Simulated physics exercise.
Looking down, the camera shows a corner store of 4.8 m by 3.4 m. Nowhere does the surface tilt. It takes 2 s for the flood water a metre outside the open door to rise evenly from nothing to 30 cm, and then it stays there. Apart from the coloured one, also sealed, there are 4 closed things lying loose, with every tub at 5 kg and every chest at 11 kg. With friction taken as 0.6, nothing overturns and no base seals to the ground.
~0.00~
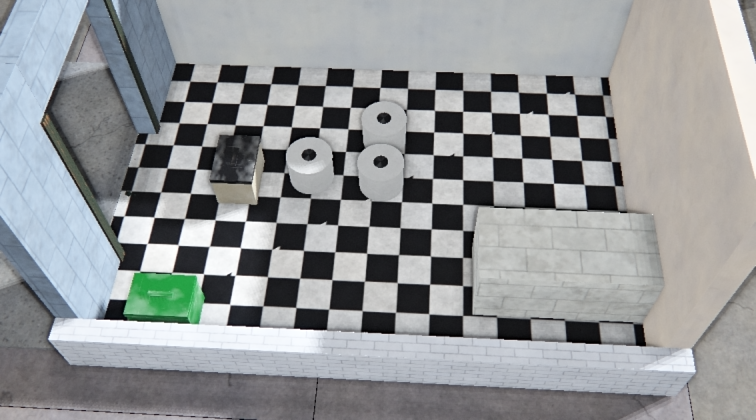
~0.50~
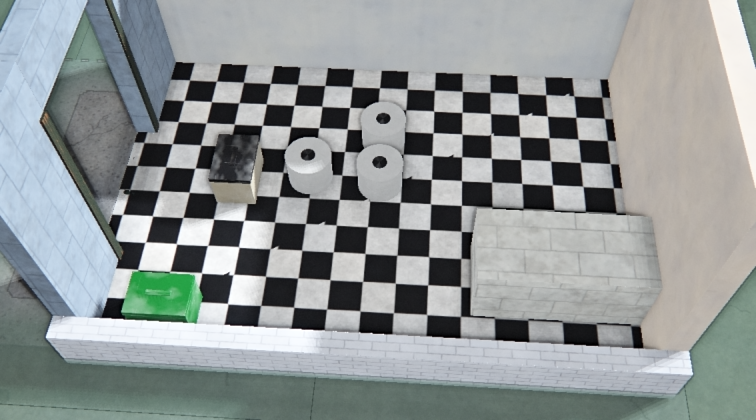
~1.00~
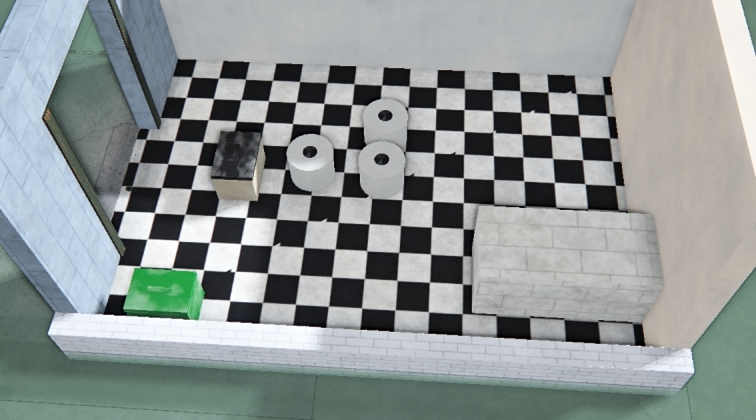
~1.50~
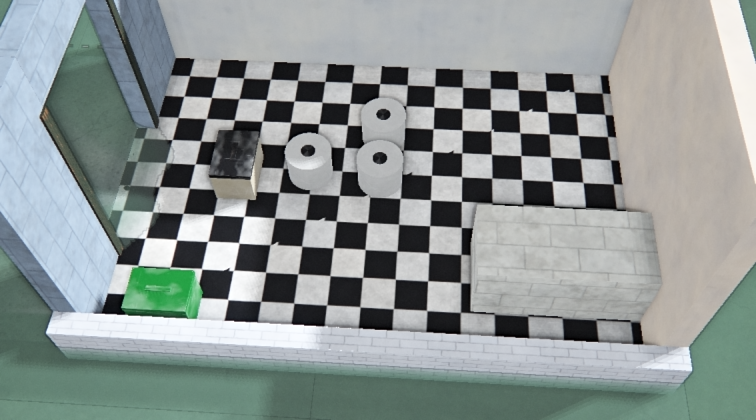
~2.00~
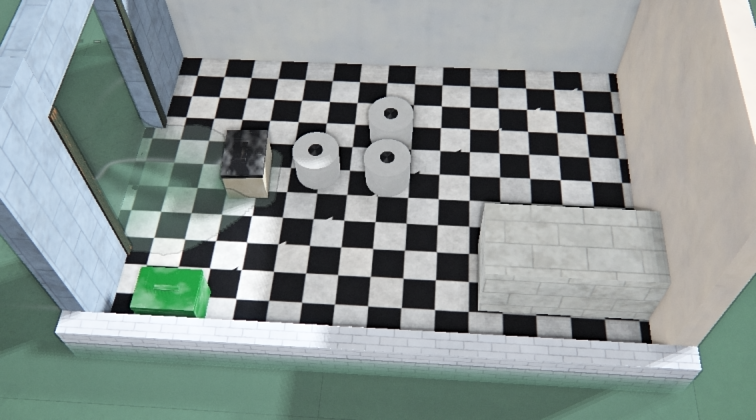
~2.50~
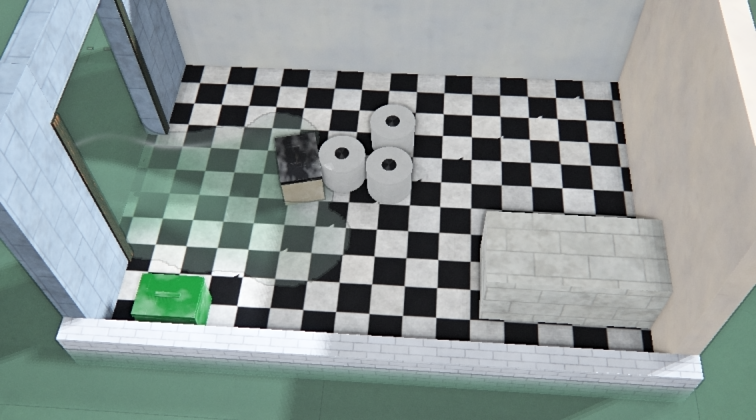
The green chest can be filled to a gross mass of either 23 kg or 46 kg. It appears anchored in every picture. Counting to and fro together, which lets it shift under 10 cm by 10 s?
The high one.
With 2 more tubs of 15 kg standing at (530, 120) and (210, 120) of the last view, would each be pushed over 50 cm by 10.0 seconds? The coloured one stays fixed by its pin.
Order as asked: Goes beyond / stays within.
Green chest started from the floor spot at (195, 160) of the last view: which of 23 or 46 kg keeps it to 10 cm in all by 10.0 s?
Outcome - failure with both.
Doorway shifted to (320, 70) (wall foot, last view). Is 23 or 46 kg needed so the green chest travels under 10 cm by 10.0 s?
The answer is that neither mass suffices.
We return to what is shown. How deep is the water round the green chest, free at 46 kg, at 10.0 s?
Around 13 cm.
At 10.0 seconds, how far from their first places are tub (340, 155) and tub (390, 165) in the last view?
In turn: 250 cm, 100 cm.
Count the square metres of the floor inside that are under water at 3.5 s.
My estimate is roughly 10.0 m2.
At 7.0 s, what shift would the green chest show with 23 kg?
About 0 cm.
After 3.5 s the green chest would be 0 cm from its start with 23 kg and 0 cm from its start with 46 kg; 2 cm of water round it then.
After 4.5 s the green chest would be 0 cm from its start with 23 kg and 0 cm from its start with 46 kg; 2 cm of water round it then.
After 7.0 s the green chest would be 0 cm from its start with 23 kg and 0 cm from its start with 46 kg; 5 cm of water round it then.
After 10.0 s the green chest would be 34 cm from its start with 23 kg and 0 cm from its start with 46 kg; 13 cm of water round it then.
